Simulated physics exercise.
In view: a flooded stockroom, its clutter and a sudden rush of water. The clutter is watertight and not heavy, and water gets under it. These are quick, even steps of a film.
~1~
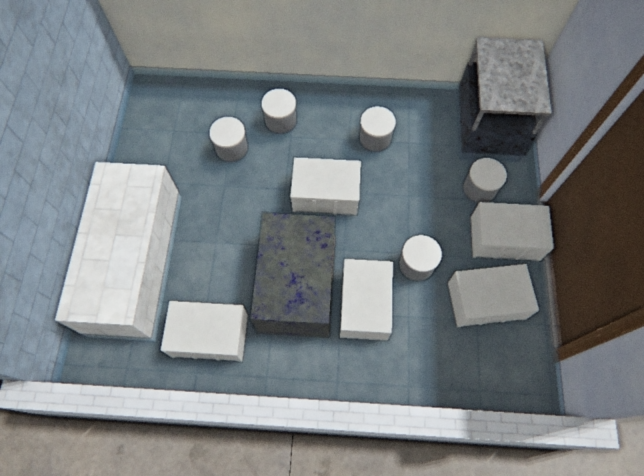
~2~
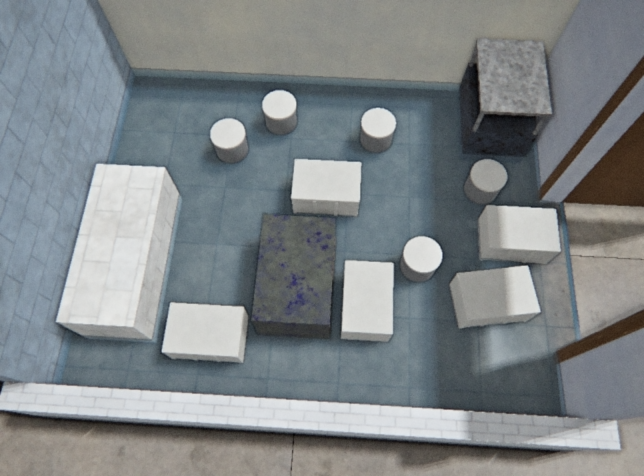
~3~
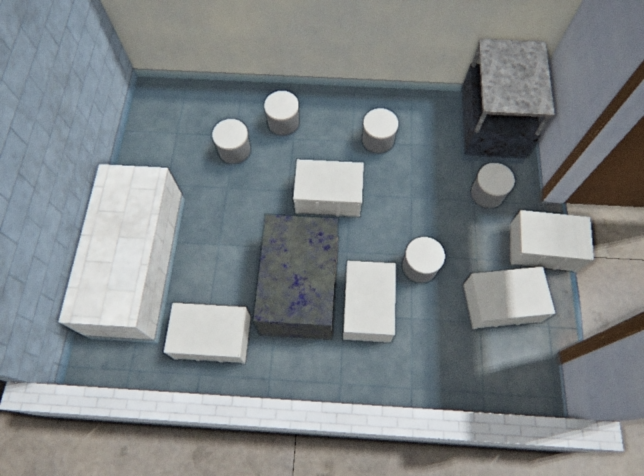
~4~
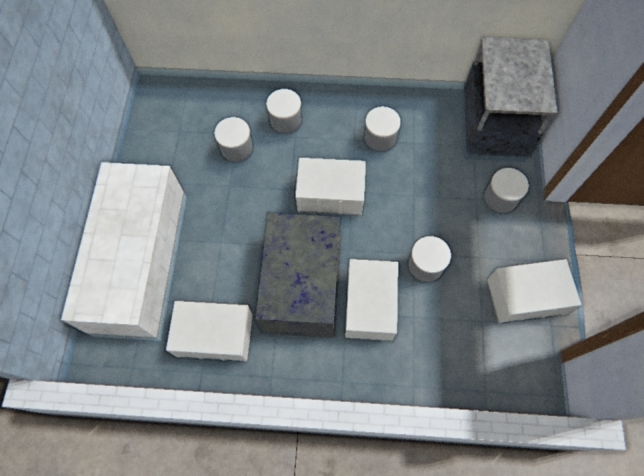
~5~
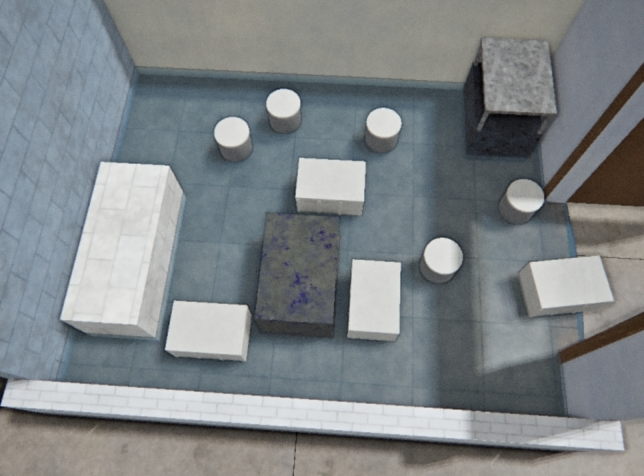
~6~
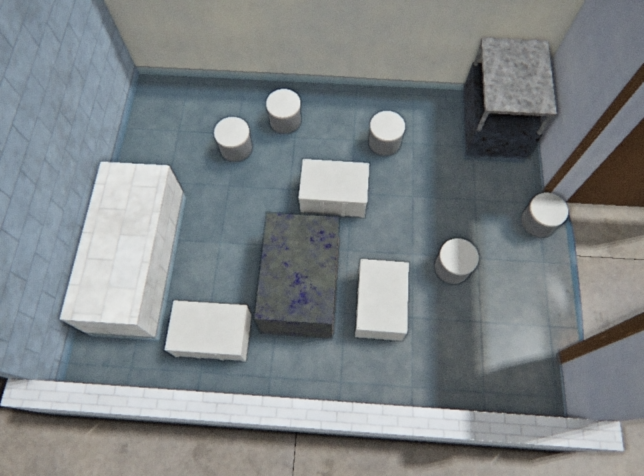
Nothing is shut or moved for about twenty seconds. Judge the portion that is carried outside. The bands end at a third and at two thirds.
Share: At least two thirds.
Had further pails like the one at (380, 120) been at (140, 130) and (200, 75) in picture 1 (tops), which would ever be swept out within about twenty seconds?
In that order: Left behind, kept in.
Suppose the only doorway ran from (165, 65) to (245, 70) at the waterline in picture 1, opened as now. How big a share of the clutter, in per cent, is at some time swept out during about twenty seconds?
I make it 40 per cent.
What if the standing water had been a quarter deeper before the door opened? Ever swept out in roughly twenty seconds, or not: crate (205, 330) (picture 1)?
Verdict: Inside.
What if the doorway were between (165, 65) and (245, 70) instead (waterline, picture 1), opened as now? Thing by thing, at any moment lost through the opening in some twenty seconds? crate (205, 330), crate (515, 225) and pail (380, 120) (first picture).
In that order: Still in, stays, gone.
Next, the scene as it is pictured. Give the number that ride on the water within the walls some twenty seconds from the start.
It comes to 1.
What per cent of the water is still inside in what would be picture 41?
About 42 per cent.
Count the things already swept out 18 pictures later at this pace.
That makes 7.
A moment on, 3 of 10 are out; 7 afloat.
Next, 7 of 10 are out; 3 afloat.
Later, 8 of 10 are out; 2 afloat.
In the end, 9 of 10 are out; 1 afloat.
